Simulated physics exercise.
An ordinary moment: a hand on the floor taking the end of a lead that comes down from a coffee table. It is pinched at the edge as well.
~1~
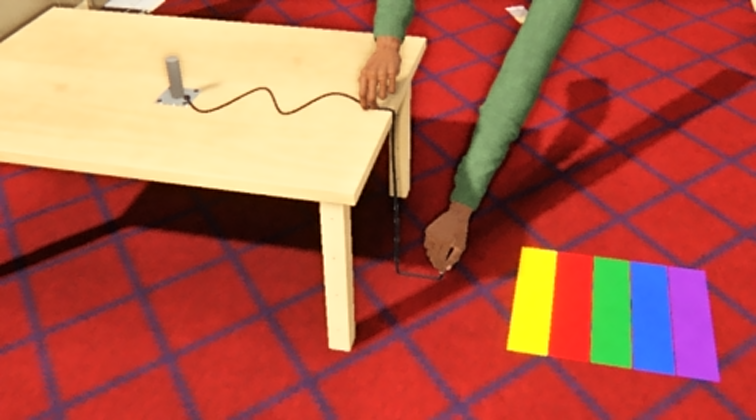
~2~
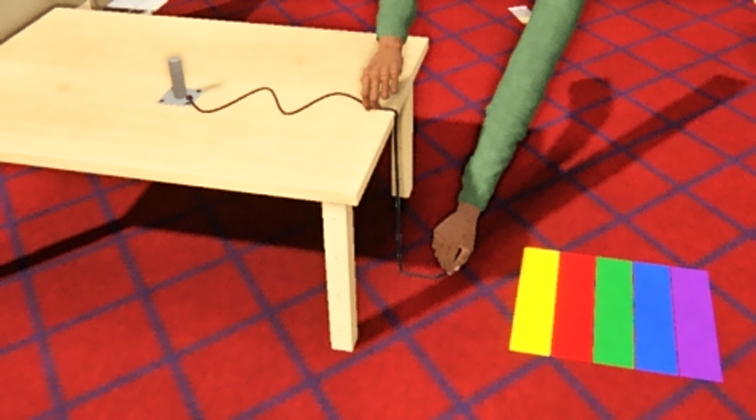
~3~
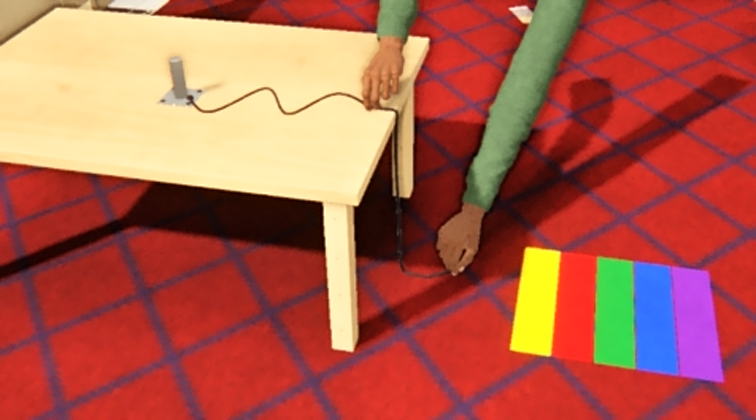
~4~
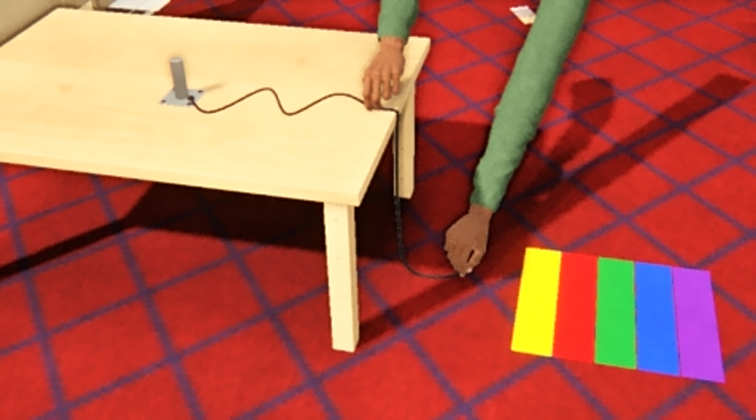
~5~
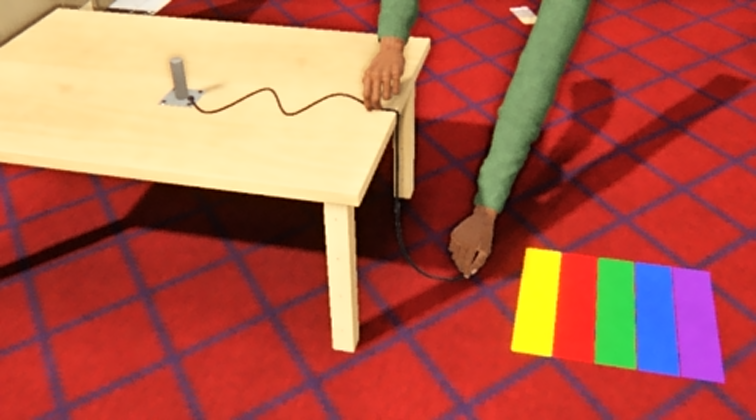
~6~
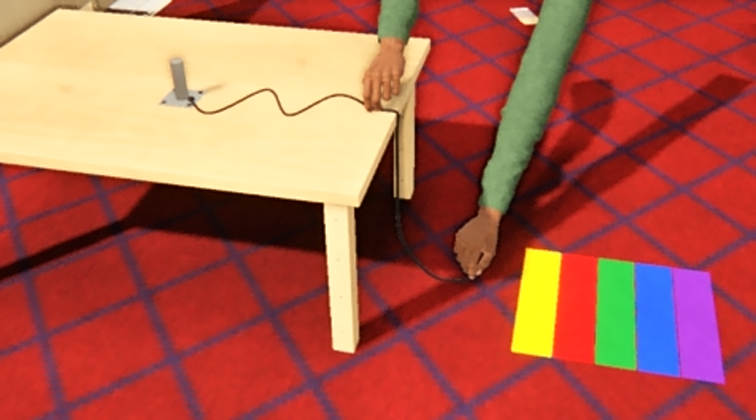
To begin with, one hand pinches a dark lead at the edge of a pale coffee table while another holds its end near the red patterned carpet, left of a striped, coloured mat. The lower hand then moves slightly rightward, drawing the lead's end along, while the upper hand stays in place.
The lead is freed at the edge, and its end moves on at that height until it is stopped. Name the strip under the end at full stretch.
The purple one.
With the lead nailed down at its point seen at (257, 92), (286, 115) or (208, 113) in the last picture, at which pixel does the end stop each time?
About (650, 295), (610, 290) and (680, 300).
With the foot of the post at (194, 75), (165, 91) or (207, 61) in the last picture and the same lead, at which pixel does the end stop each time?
The places are (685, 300), (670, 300) and (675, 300).
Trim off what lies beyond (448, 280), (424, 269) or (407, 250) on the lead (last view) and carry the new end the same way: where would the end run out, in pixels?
Near (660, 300), (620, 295) and (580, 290).
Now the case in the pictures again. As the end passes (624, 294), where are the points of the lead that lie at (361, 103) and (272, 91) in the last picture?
The first at (412, 166), the second at (303, 107).
Early on, end near (624, 294); over green.
Midway, end near (670, 300); over blue.
At the end of the slack, end near (698, 304); over purple. It halts on the purple strip.
